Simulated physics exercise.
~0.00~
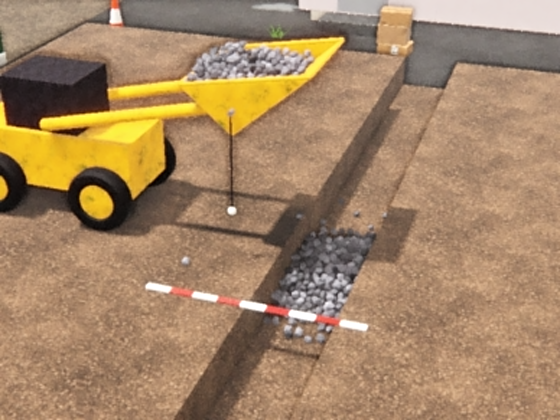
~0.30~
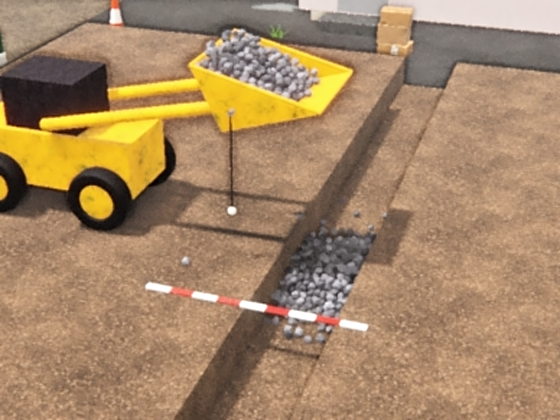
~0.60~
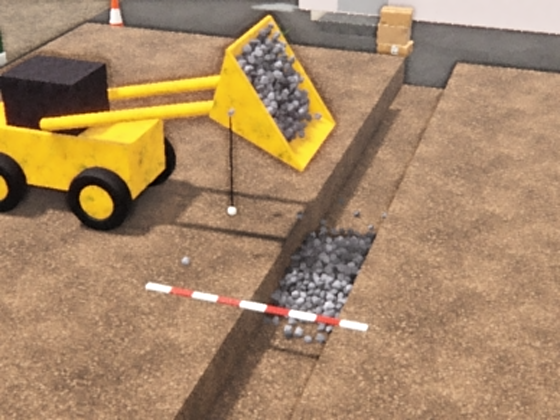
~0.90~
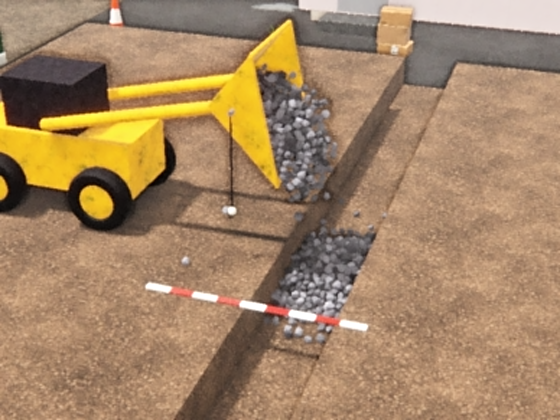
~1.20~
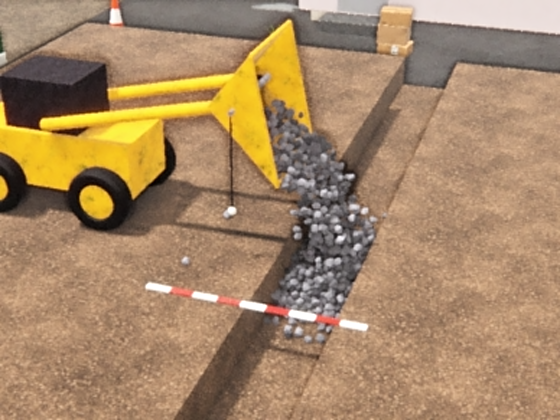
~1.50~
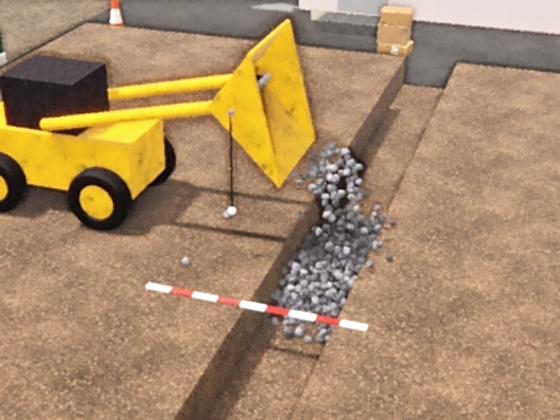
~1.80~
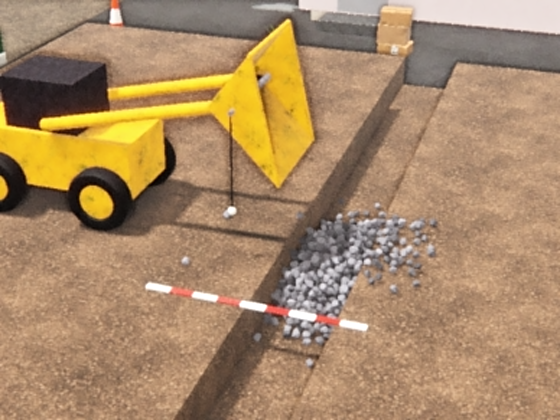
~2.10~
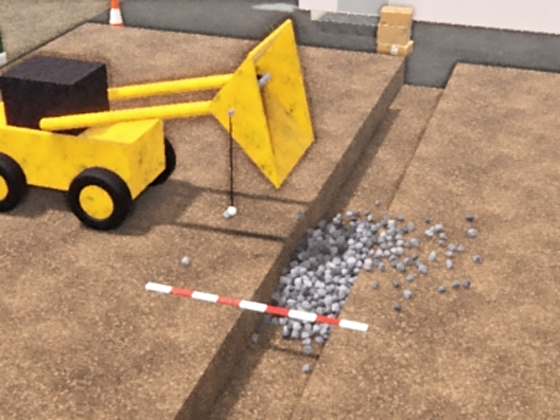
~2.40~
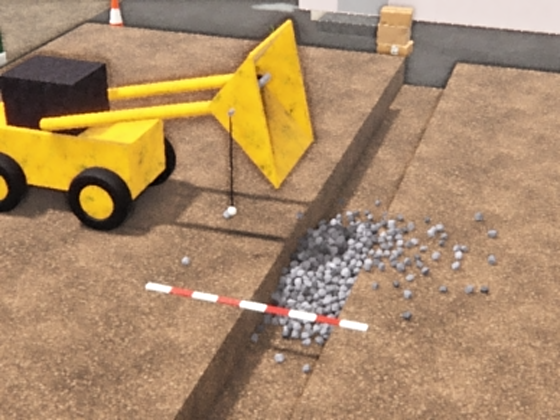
A yellow loader tips its bucket and grey stones pour into the trench, some scattering beyond.
